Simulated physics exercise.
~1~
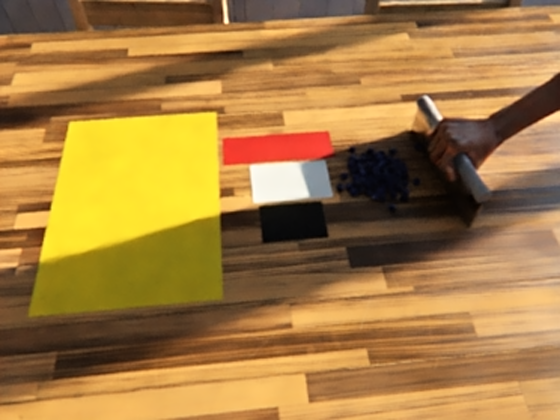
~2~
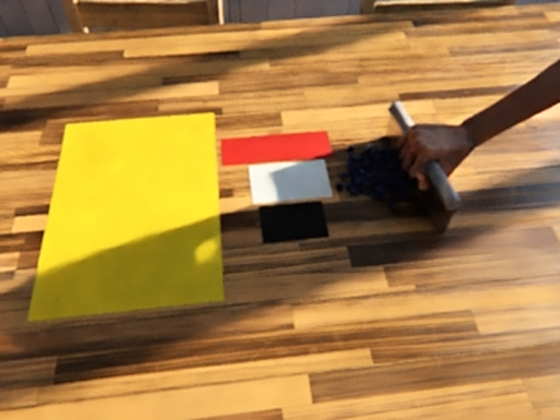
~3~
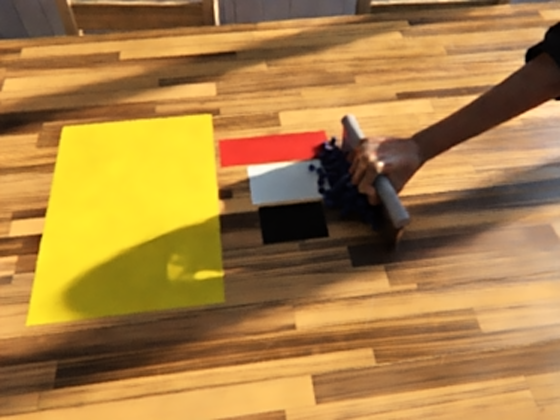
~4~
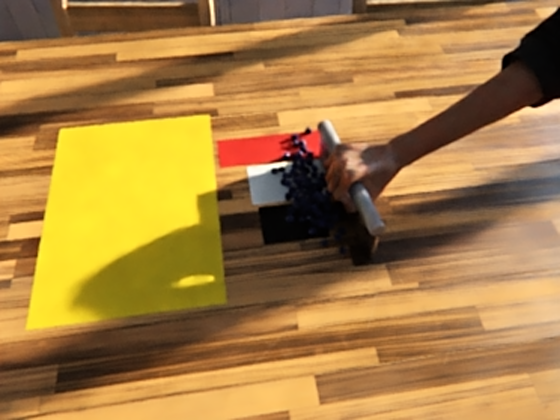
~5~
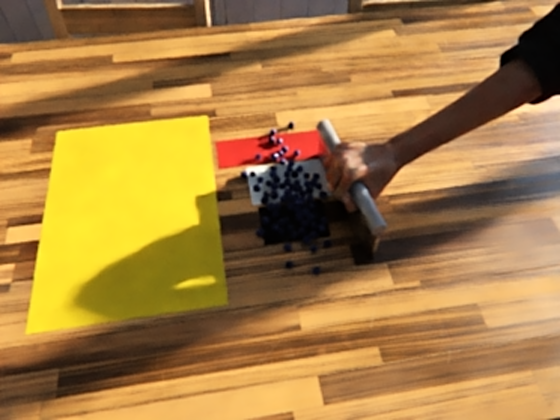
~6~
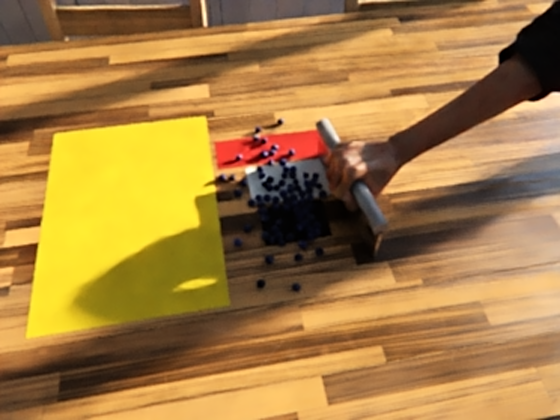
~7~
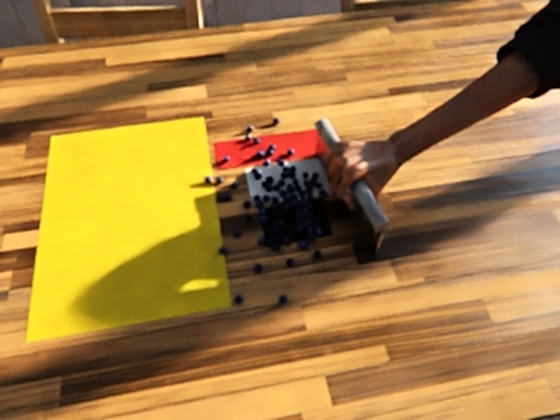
A hand pushes dark blueberries left with a scraper, then stops as they scatter over small mats.
